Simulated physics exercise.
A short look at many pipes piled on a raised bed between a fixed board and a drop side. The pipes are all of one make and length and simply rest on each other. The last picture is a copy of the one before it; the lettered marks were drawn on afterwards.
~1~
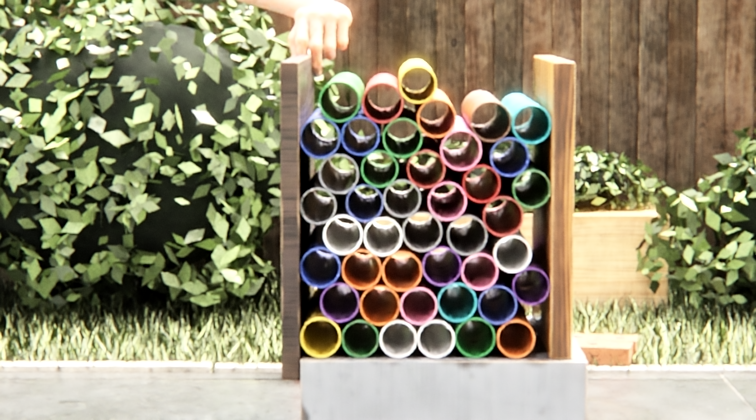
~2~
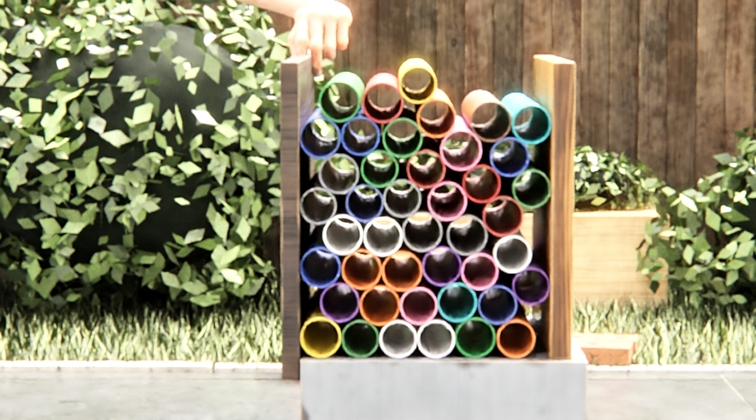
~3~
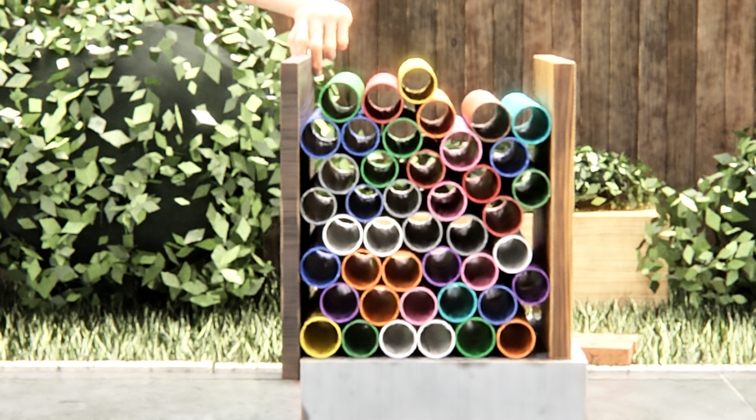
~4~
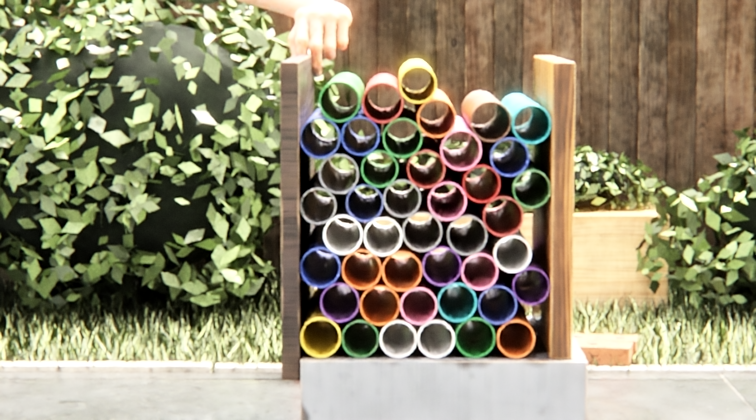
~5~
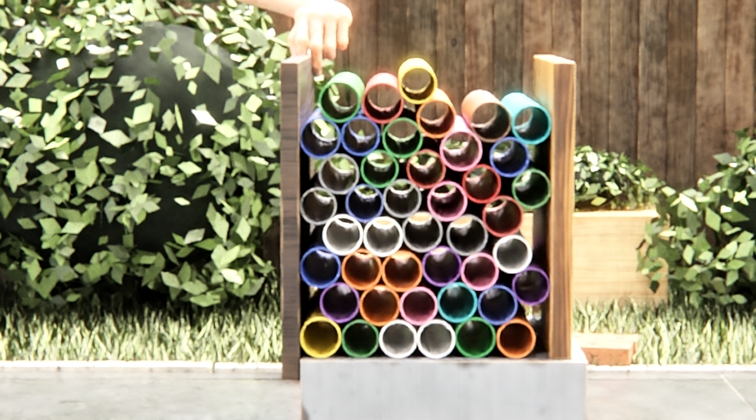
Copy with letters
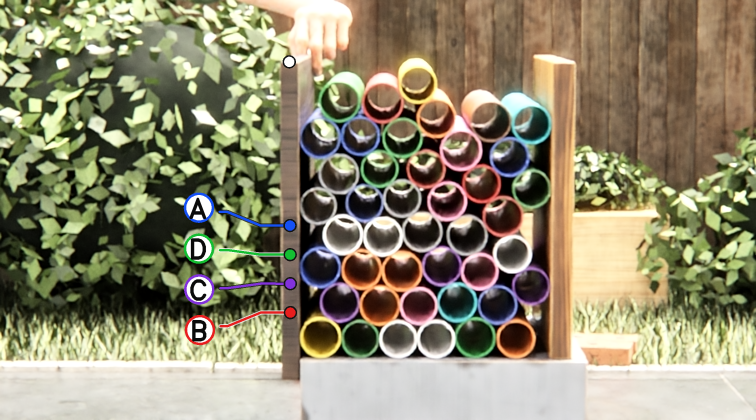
Nothing moved that I saw: a hand hung above the top left of a stack of colourful pipes between two upright wooden boards, with leafy bushes and a wooden fence behind.
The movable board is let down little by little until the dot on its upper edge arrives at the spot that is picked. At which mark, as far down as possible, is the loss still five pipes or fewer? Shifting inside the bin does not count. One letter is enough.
Stop at A.
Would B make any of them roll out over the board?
Yes.
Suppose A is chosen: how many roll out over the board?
At A the number is two.
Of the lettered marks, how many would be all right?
One of them.
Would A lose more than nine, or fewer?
It loses fewer than nine.
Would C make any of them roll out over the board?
At C: Yes.
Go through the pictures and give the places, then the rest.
The first picture shows a green pipe (532, 189); a blue pipe (510, 157); a green pipe (339, 102).
The second picture shows a green pipe (339, 102); side board (299, 205).
The third picture shows a yellow pipe (321, 337); an orange pipe (516, 339).
The fourth picture shows a blue pipe (498, 305); a pink pipe (480, 271).
The fifth picture shows a grey pipe (422, 232); a pink pipe (447, 202); a green pipe (532, 189).
On the marked copy, A at (290, 225); B at (290, 313); C at (290, 283); D at (290, 255); the white dot at (289, 62).
With A. Early on, top of the board (299, 135).
Further on, top of the board (300, 217).
At the end, top of the board (300, 225), two out over the board.
As for the rest, B more than five out over the board; C more than five out over the board; D more than five out over the board.
